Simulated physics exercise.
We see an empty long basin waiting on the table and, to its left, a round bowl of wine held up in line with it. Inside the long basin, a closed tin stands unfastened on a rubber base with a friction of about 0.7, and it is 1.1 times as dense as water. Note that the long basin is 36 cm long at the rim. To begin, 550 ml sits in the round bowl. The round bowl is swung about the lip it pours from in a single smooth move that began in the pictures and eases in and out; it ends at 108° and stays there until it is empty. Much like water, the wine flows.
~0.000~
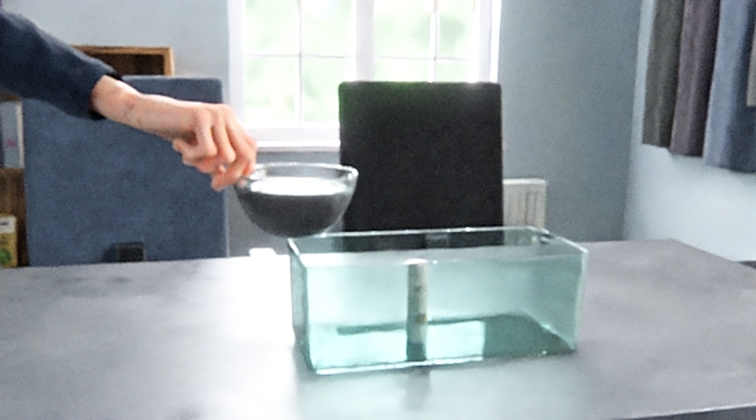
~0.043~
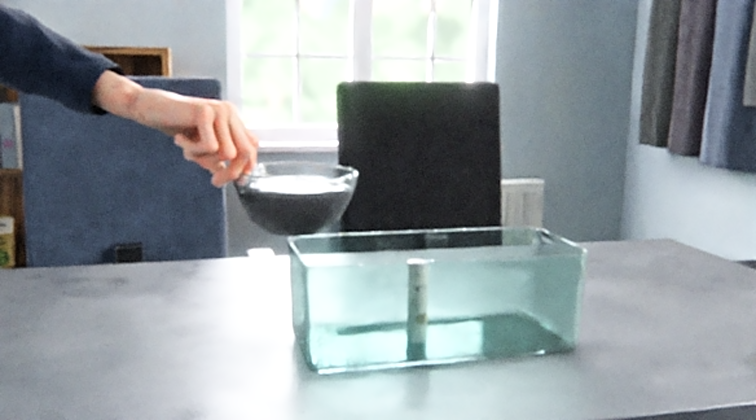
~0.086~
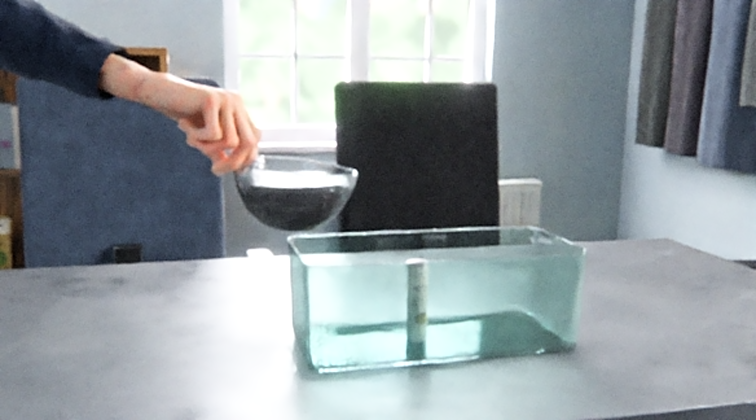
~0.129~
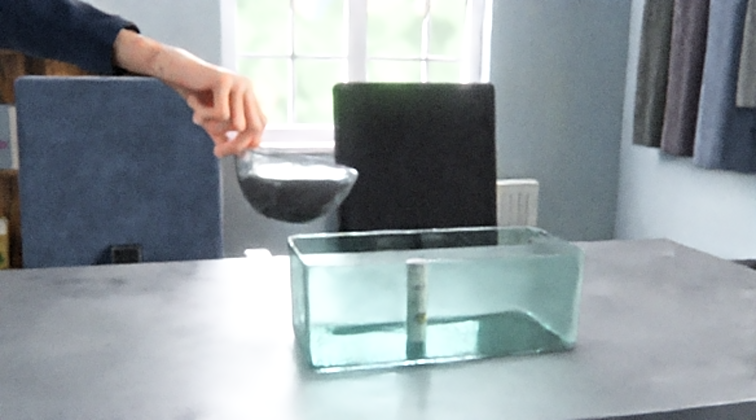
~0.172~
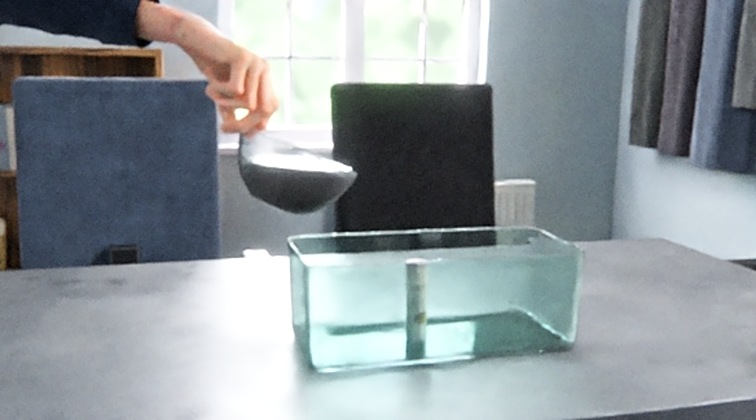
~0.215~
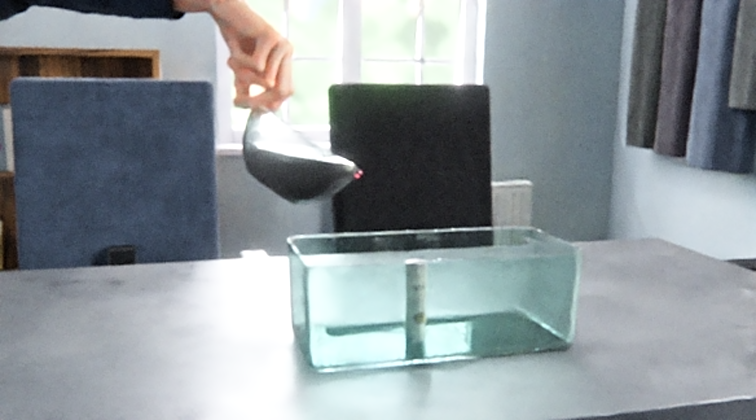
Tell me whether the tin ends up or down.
It's going to stay vertical.
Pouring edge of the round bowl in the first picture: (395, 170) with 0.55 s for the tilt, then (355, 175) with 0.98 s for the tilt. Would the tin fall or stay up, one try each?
Run one: It does not tip. Run two: It does not tip.
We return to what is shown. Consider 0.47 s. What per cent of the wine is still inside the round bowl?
I'd estimate some 22 % remains.
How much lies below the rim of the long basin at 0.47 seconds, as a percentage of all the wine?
About 16%.
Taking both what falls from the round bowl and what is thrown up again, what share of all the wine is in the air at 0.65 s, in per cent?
Airborne share: Near 2 %.
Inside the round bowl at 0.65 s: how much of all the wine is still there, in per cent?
Around 0 in a hundred.
By 0.47 s the tilt is 102° and 22 per cent is still to pour; the tin stands where it began.
By 0.65 s the tilt is 108° and 0 per cent is still to pour; the tin stands where it began.
By 0.84 s the tilt is 108° and 0 per cent is still to pour; the tin stands where it began.
By 1.05 s the tilt is 108° and 0 per cent is still to pour; the tin stands where it began.
At rest the tin stands where it began.
